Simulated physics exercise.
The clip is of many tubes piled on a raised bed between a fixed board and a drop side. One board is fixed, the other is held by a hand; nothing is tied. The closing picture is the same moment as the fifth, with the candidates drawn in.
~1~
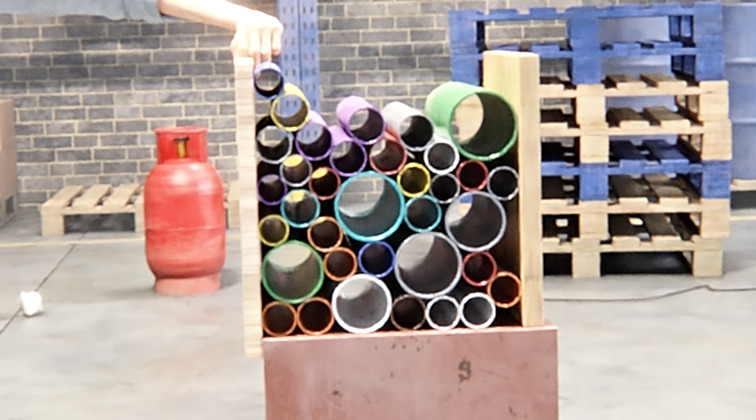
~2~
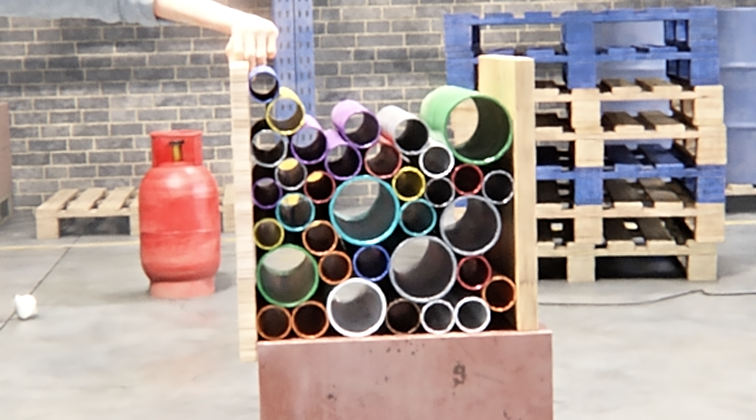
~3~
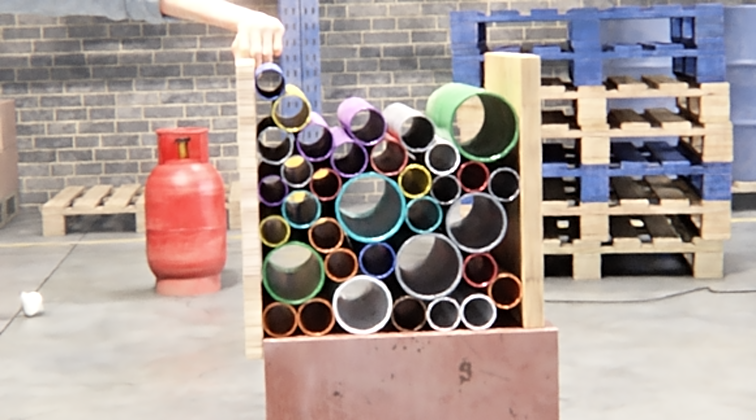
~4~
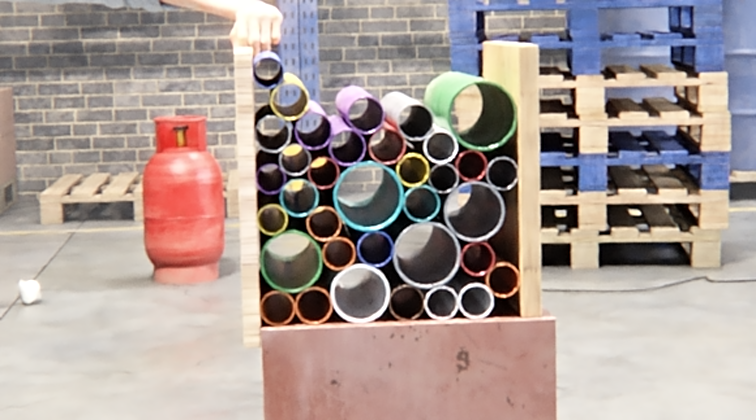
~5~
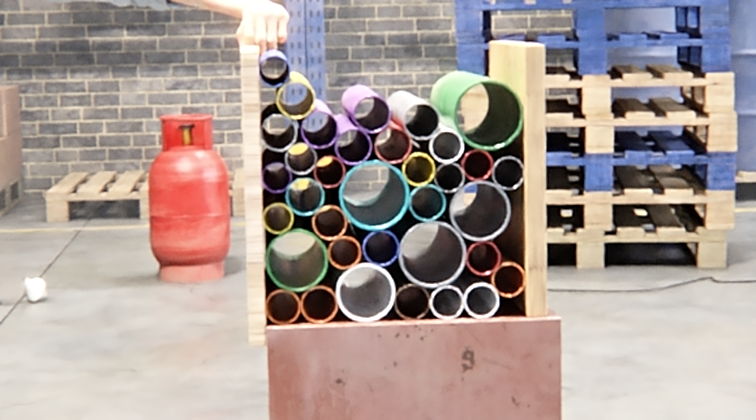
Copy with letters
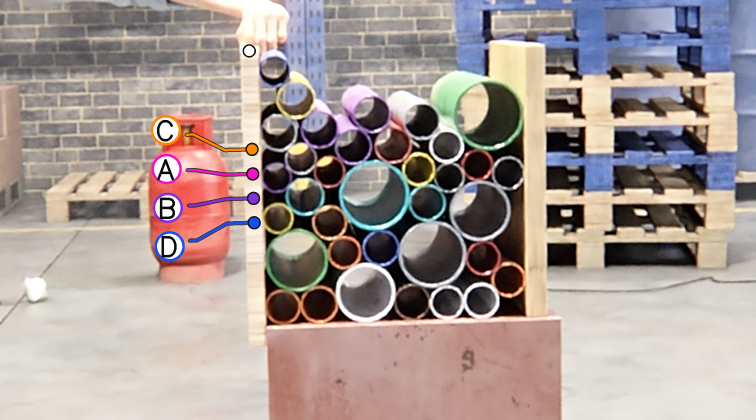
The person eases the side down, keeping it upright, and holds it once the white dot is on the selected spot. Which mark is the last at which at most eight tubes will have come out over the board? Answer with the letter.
The lowest mark that will do is D.
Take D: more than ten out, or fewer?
At D, fewer than ten.
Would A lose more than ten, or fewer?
Fewer than ten.
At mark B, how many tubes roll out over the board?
At B the number is three.
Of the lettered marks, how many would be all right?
The number is four.
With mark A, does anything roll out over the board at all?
Yes.
On the marked copy, A at (253, 174); B at (254, 199); C at (252, 149); D at (254, 223); the white dot at (249, 51).
With D. Early on, top of the board (260, 123).
Further on, top of the board (262, 206).
At the end, top of the board (263, 222), six out over the board.
As for the rest, A three out over the board; B three out over the board; C one out over the board.
